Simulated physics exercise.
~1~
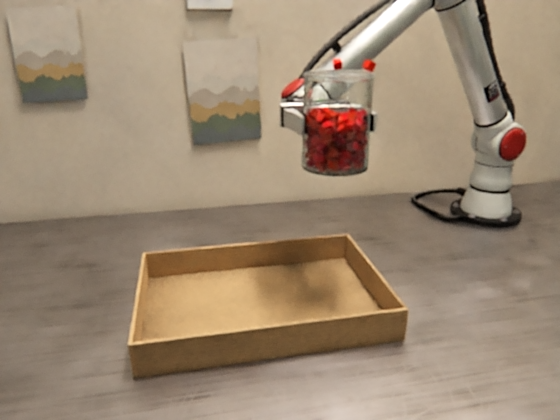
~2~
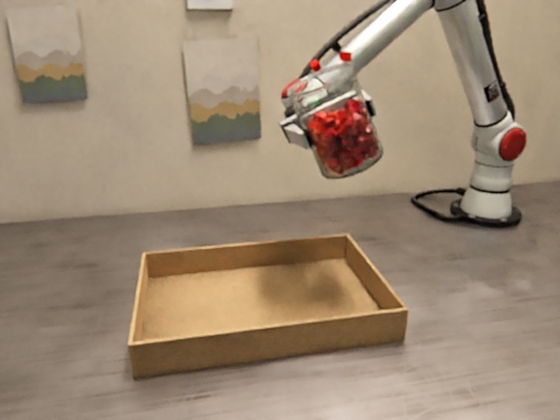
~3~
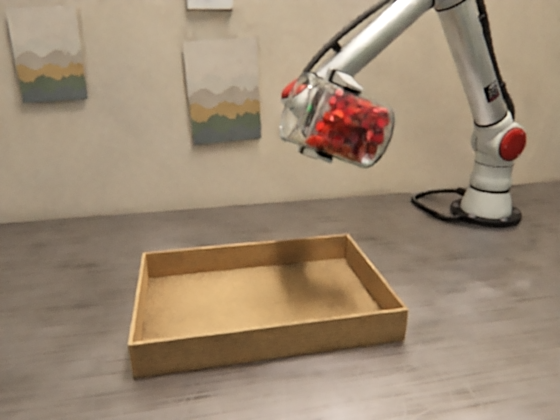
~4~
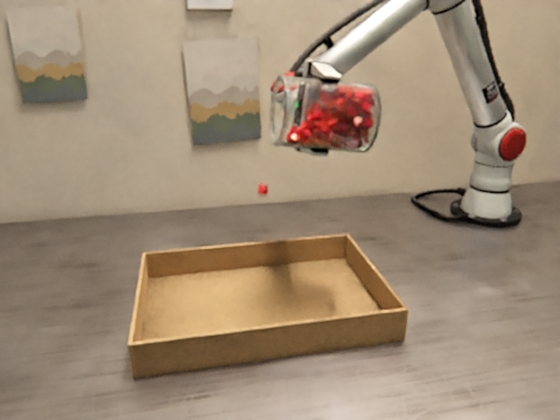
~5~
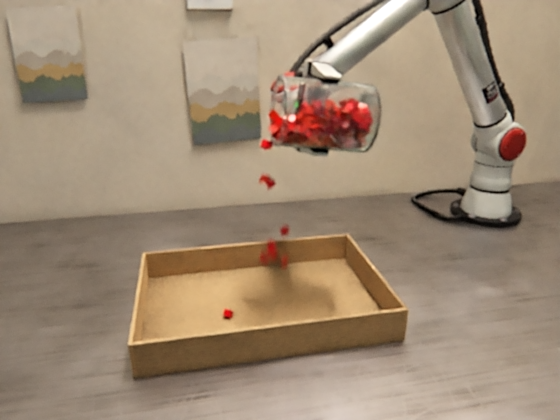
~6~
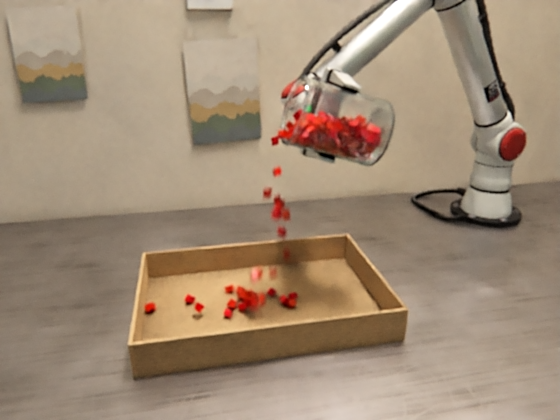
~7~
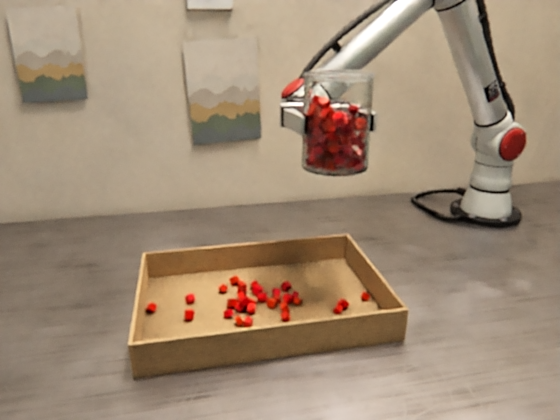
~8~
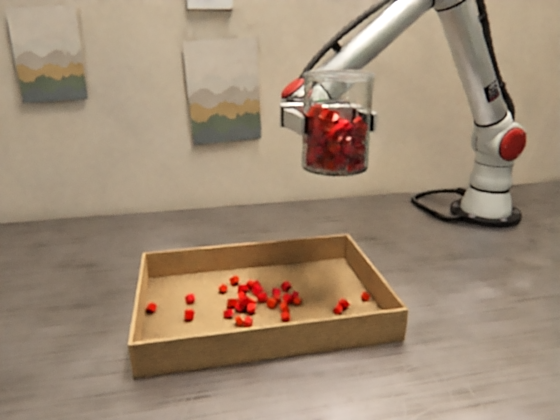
A robot arm tipped a clear beaker of red cubes to the left over a shallow wooden tray, spilling some of them, then turned it upright again, leaving a scattering of cubes in the tray and many still in the beaker.
